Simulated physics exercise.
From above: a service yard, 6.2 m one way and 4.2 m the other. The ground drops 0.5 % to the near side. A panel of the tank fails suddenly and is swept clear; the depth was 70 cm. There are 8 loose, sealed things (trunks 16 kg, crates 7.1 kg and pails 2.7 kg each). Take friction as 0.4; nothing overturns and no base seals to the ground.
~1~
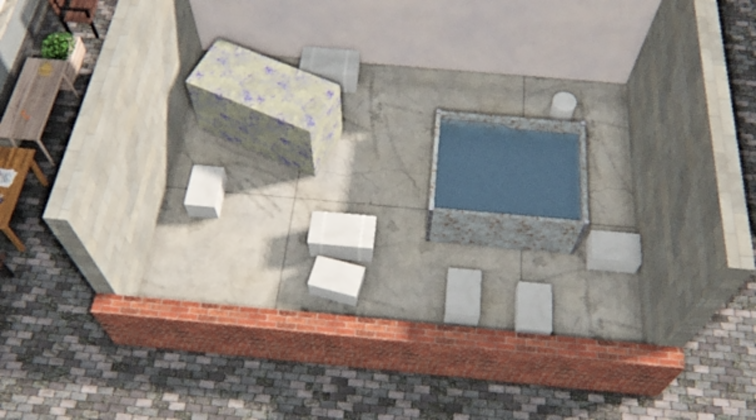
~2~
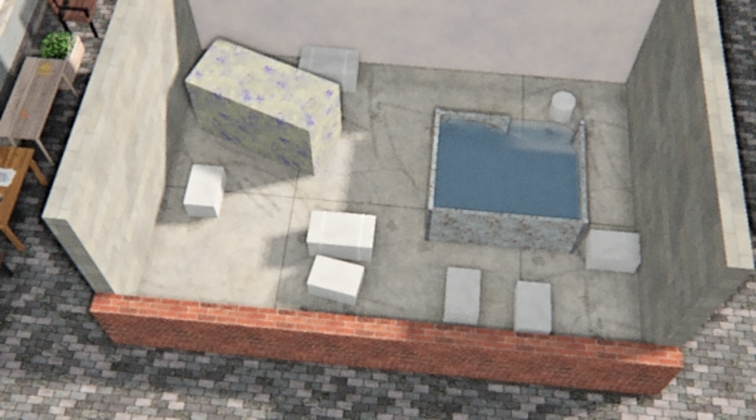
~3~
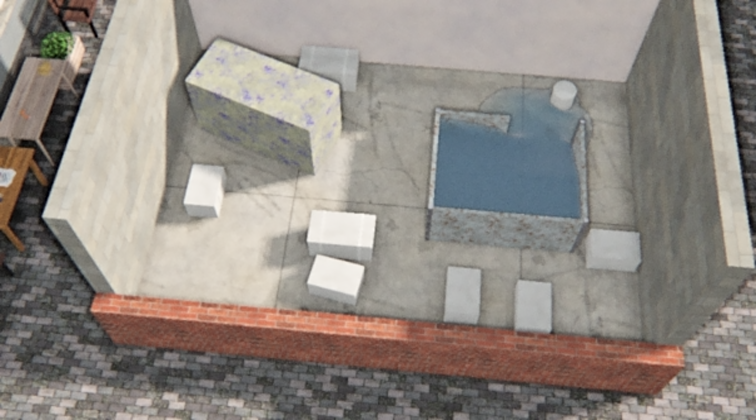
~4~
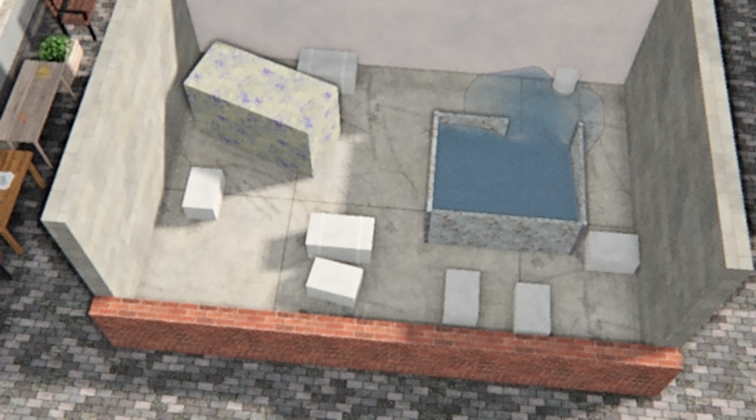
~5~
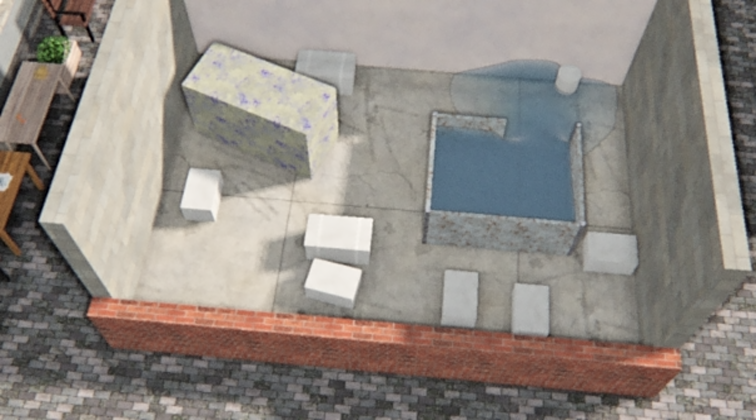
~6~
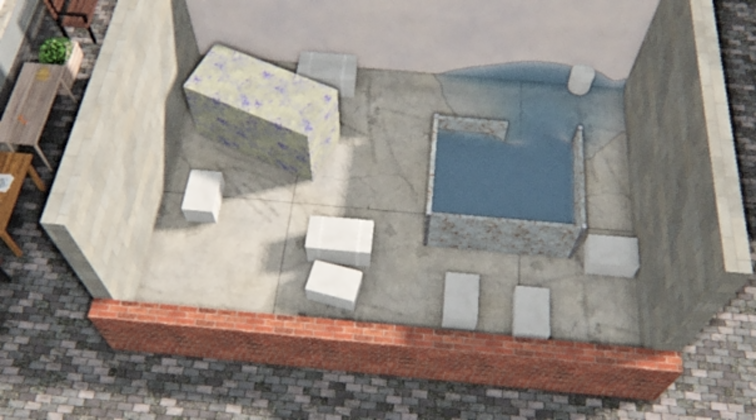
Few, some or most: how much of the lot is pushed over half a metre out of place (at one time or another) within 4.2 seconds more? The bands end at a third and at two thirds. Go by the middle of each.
Share: Between one and two thirds.
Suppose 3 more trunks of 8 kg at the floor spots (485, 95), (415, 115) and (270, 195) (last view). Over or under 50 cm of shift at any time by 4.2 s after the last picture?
In turn: More, more, short of it.
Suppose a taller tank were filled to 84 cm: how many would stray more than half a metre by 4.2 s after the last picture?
In that case 8 of them.
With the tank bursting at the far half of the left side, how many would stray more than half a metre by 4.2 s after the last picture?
Then 4.
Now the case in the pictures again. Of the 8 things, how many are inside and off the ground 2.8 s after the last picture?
I count 3.
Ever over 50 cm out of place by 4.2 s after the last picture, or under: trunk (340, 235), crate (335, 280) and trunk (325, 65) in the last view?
In turn: Less, short of it, more.
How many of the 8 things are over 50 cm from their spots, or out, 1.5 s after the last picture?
By then 2.
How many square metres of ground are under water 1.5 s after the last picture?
Some 12 m2.
Then, 0.4 s after the last picture 1 of 8 are over 50 cm from their spots; 1 afloat.
Then, 1.5 s after the last picture 2 of 8 are over 50 cm from their spots; 1 afloat.
Then, 2.8 s after the last picture 3 of 8 are over 50 cm from their spots; 3 afloat.
Then, 4.2 s after the last picture 5 of 8 are over 50 cm from their spots, and 5 have been at some point; 5 afloat.
